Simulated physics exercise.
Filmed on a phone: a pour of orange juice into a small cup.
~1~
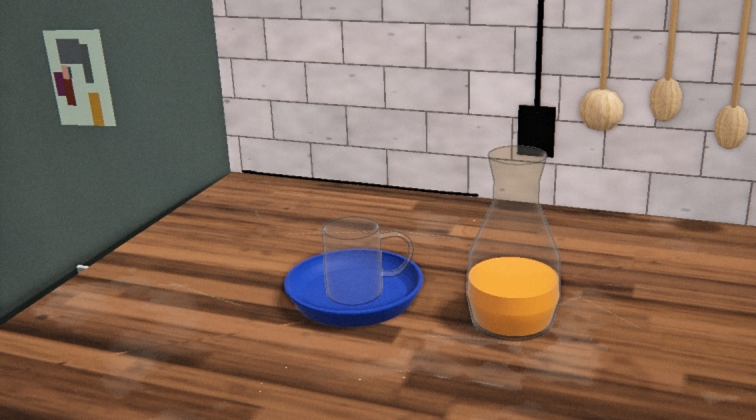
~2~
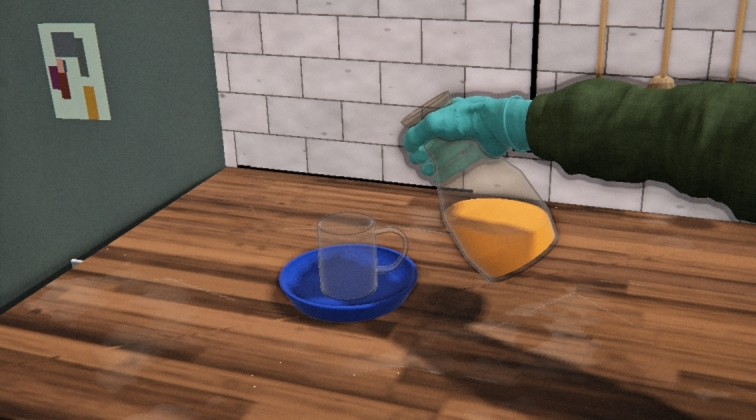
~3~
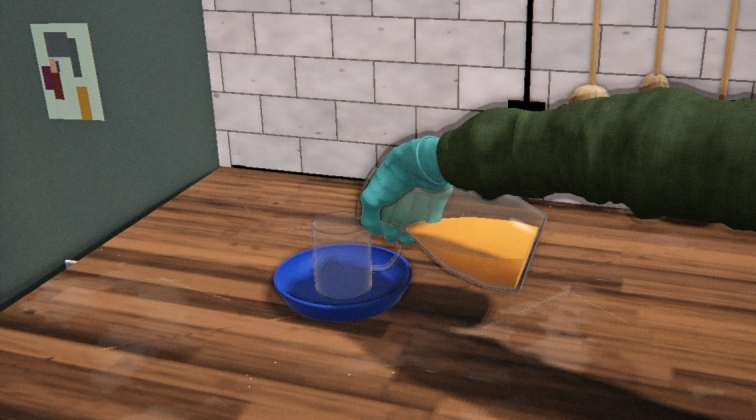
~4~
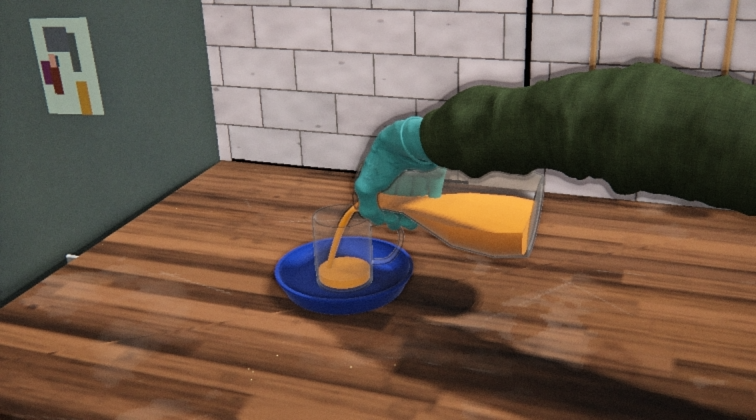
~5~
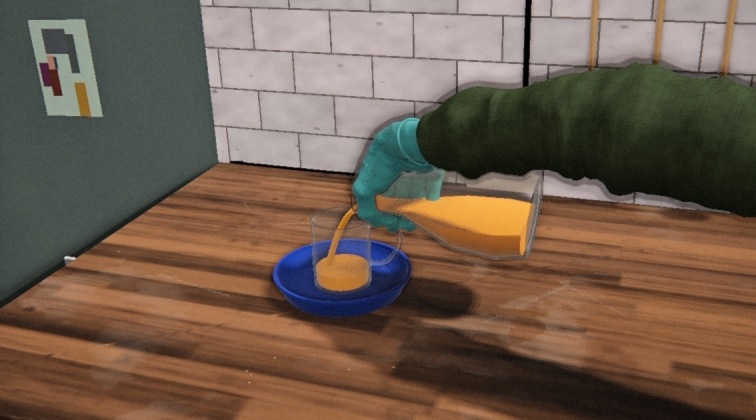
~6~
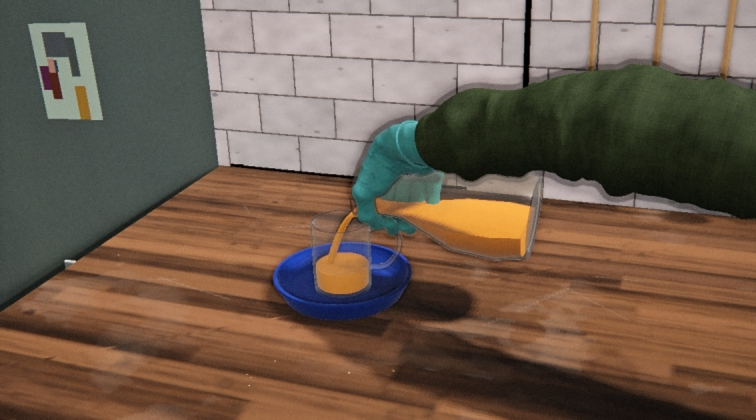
Teal-gloved hand lifting a glass carafe, tilting it leftward and pouring orange juice into a clear cup on a blue saucer.
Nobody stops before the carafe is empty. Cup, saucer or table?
In the end it gets as far as the saucer.
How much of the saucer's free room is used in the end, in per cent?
Roughly 40 per cent.
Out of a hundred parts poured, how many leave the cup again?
Close to 30 %.
Next, the cup is about three quarters full; the saucer is dry.
After that, the cup is full to the brim; the saucer is wet, with room to spare.
Finally, the cup is full to the brim; the saucer is wet, with room to spare.
